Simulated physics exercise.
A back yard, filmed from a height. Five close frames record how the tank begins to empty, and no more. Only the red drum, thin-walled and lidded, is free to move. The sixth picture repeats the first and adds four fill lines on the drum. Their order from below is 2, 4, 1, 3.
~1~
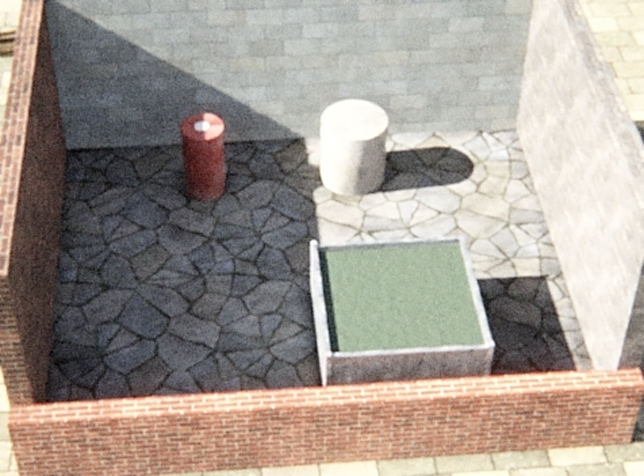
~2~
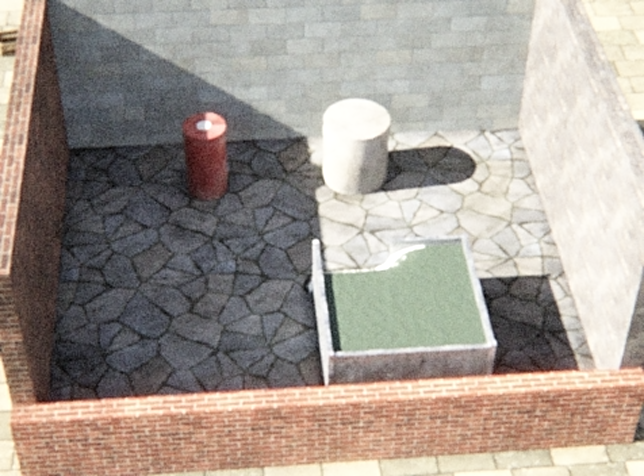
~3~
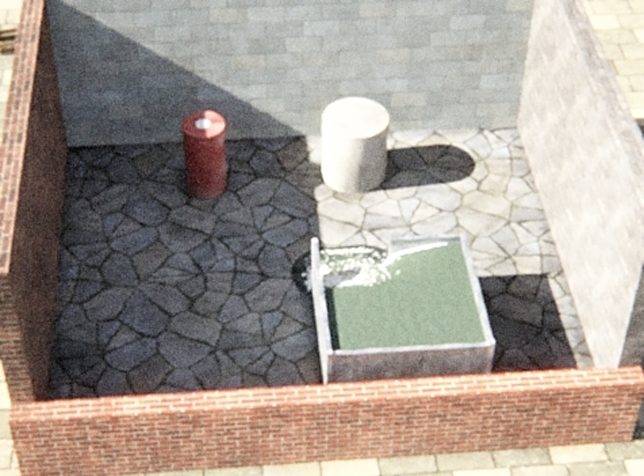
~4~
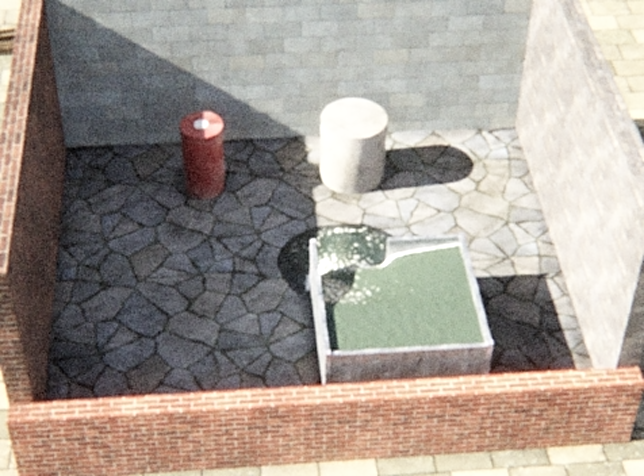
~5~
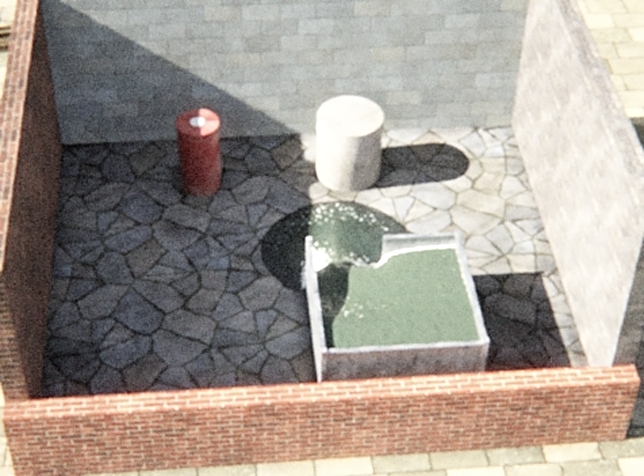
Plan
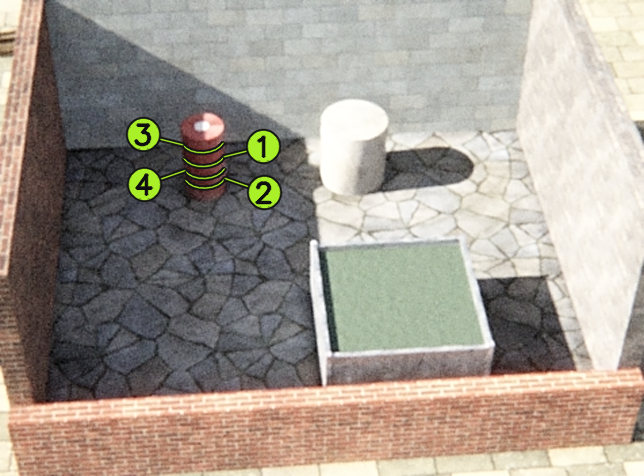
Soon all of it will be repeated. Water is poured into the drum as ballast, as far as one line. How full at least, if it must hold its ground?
The answer is line 2.
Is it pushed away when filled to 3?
No.
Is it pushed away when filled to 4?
No, not at all.
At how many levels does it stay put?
All of the four.
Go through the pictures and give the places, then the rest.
Lid of the red drum at (202, 126); tank full, its middle at (398, 299), in the first picture.
Water covers 1 % of the ground, mostly out of sight from here, in the second picture.
In the third picture, 3 % of the ground wet, in view closest to the drum at (299, 269).
In the fourth picture, 5 % of the ground wet, in view closest to the drum at (289, 247).
Lid of the red drum at (197, 122); 8 % of the ground wet, in view closest to the drum at (278, 229), in the fifth picture.
On the marked copy, 1 at (204, 166); 2 at (205, 188); 3 at (203, 152); 4 at (205, 178); from the bottom up 2, 4, 1, 3.
With 1, it does not move.
With 2, it does not move.
With 3, it does not move.
With 4, it does not move.
